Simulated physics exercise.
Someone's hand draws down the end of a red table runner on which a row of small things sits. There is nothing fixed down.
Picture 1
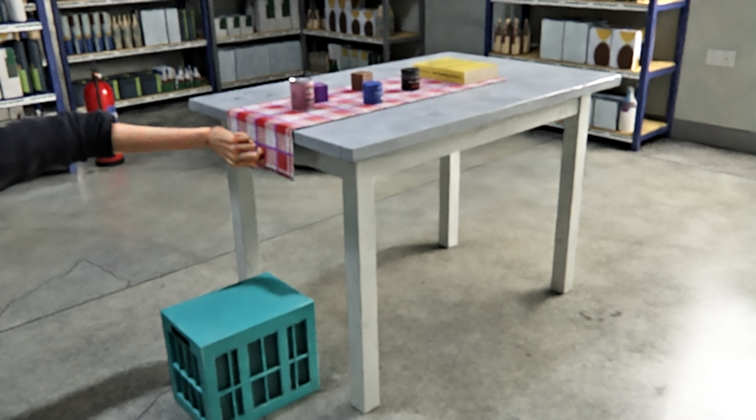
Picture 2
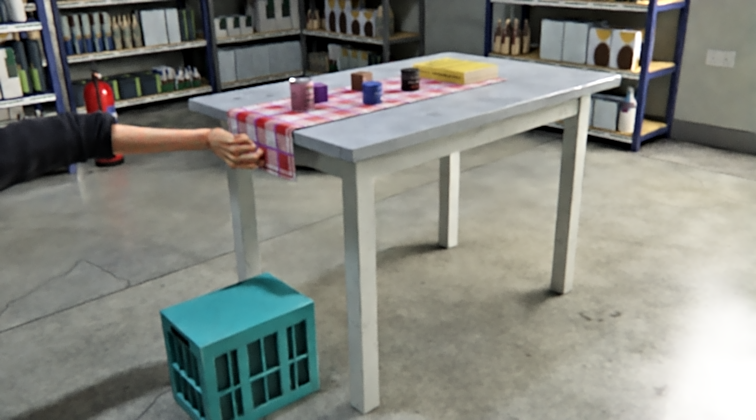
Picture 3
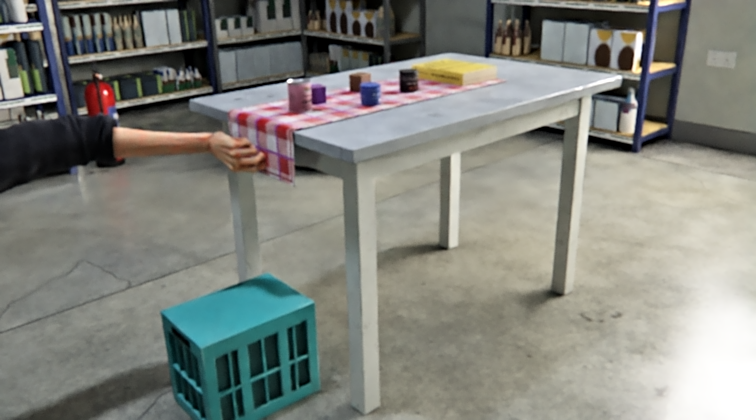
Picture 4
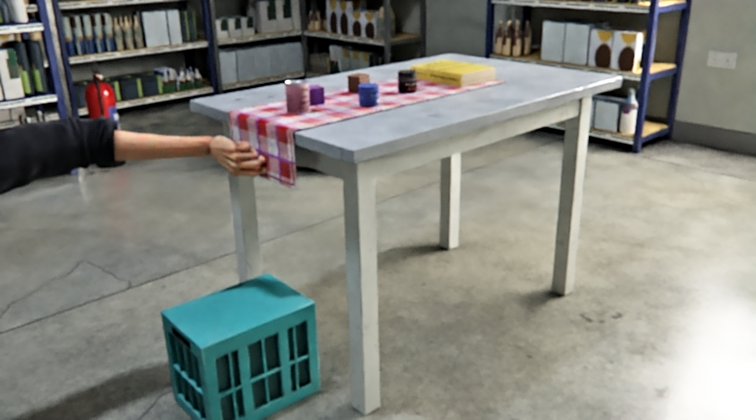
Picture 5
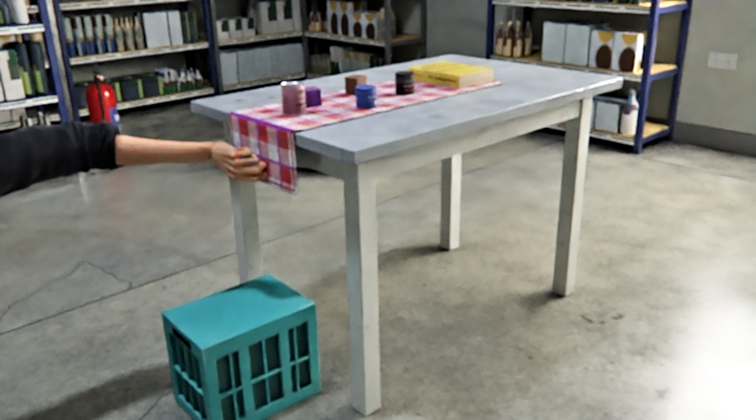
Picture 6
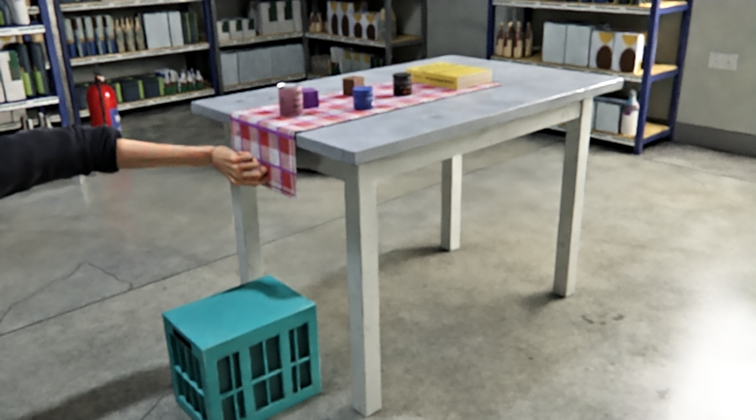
In a storeroom, a hand slowly draws a checked runner and small items slightly left.
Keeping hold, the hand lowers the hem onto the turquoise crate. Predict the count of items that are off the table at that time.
Predicted count: Three.
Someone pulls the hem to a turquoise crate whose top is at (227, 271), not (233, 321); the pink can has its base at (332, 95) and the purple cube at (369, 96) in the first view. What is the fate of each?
Outcome for the pink can: It stays. Outcome for the purple cube: It stays.
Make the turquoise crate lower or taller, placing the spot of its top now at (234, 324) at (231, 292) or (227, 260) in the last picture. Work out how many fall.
You'd get 2 and then 1.
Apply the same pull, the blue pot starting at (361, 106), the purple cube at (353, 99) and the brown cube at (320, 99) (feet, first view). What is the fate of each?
Blue pot gone, purple cube gone, brown cube gone.
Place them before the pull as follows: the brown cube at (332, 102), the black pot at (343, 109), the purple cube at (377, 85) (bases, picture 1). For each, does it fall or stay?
Brown cube - leaves the top, black pot - leaves the top, purple cube - stays aboard.
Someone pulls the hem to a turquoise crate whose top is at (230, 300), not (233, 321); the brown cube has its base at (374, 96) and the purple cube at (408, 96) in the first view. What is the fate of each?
Observed: Brown cube remains seated; purple cube remains seated.
A little later, hem near (268, 241); pink can gone.
Next, hem on the crate; pink can, purple cube and blue pot gone.
When it is over, hem on the crate; pink can, purple cube and blue pot gone. The table loses three.
